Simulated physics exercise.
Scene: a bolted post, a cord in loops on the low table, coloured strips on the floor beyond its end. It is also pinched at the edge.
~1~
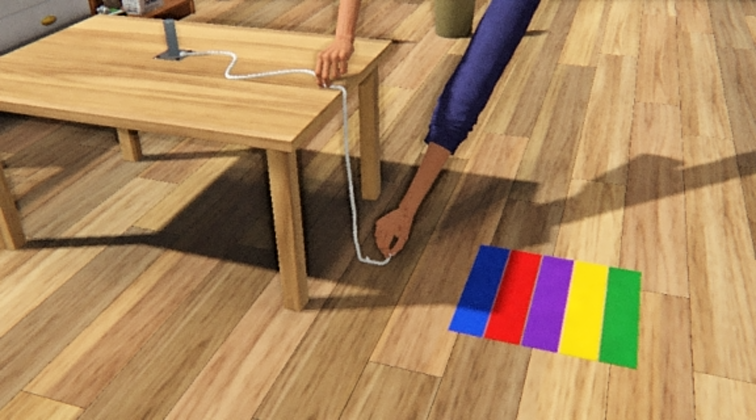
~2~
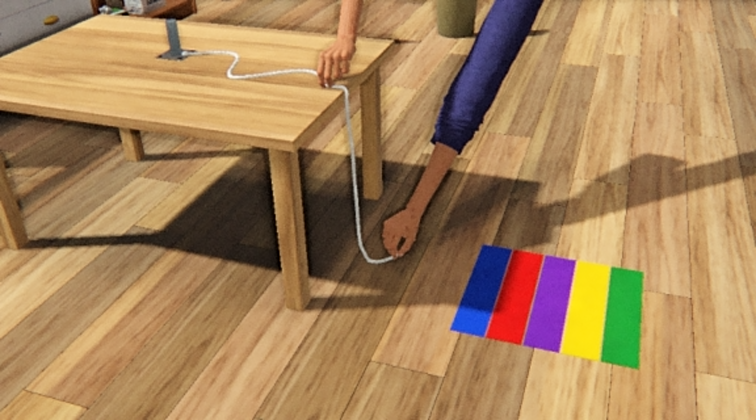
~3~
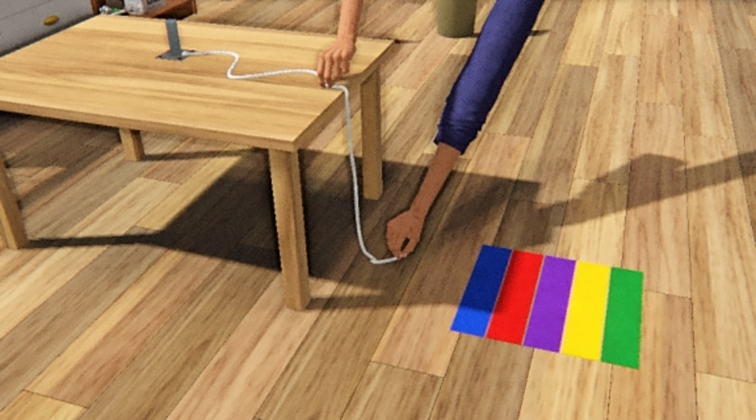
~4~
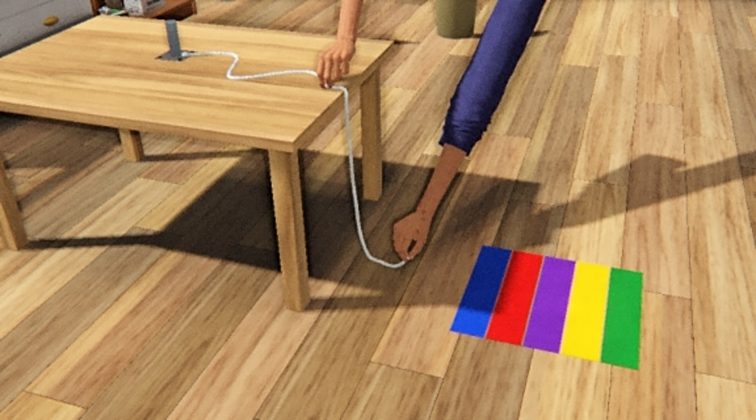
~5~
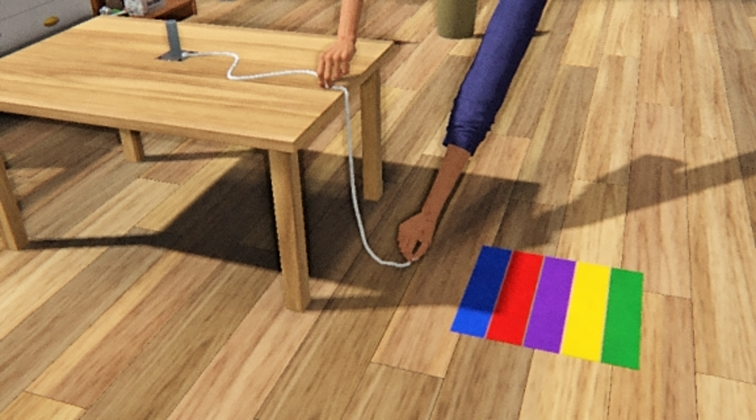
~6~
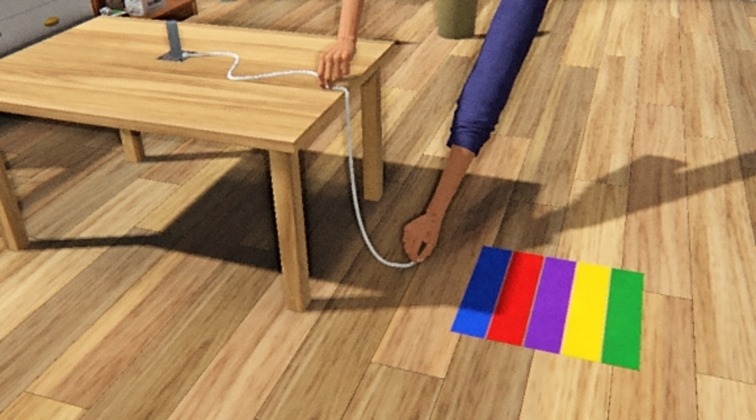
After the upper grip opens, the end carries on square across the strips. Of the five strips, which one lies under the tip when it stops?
The yellow strip.
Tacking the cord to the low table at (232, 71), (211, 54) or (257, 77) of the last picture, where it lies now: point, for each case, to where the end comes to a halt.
Approximately (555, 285), (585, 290) and (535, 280), respectively.
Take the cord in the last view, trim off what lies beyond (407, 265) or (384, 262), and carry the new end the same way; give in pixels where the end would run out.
Roughly (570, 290), then roughly (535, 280).
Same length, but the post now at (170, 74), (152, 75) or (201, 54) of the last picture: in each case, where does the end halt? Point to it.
Around (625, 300), then (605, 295), then (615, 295).
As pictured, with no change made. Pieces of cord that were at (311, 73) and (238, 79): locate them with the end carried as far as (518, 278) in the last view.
You'll find one close to (349, 91) and the other close to (284, 76).
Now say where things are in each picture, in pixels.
End (390, 254); blue (471, 316); red (507, 323); purple (543, 330); yellow (581, 338); green (619, 346), in the first picture.
End (397, 255); cord through (217, 53) (229, 75) (302, 71) (346, 97) (354, 170) (359, 239), in the second picture.
End (401, 256), in the third picture.
End (408, 258); cord through (217, 54) (229, 75) (302, 72) (346, 98) (352, 171) (362, 240), in the fourth picture.
End (413, 259), in the fifth picture.
End (418, 260); cord through (218, 54) (230, 76) (303, 73) (347, 98) (352, 171) (367, 241), in the sixth picture.
Soon after, end near (518, 278); over red.
After that, end near (565, 287); over purple.
At the stop, end near (594, 292); over yellow. It gets as far as the yellow strip.
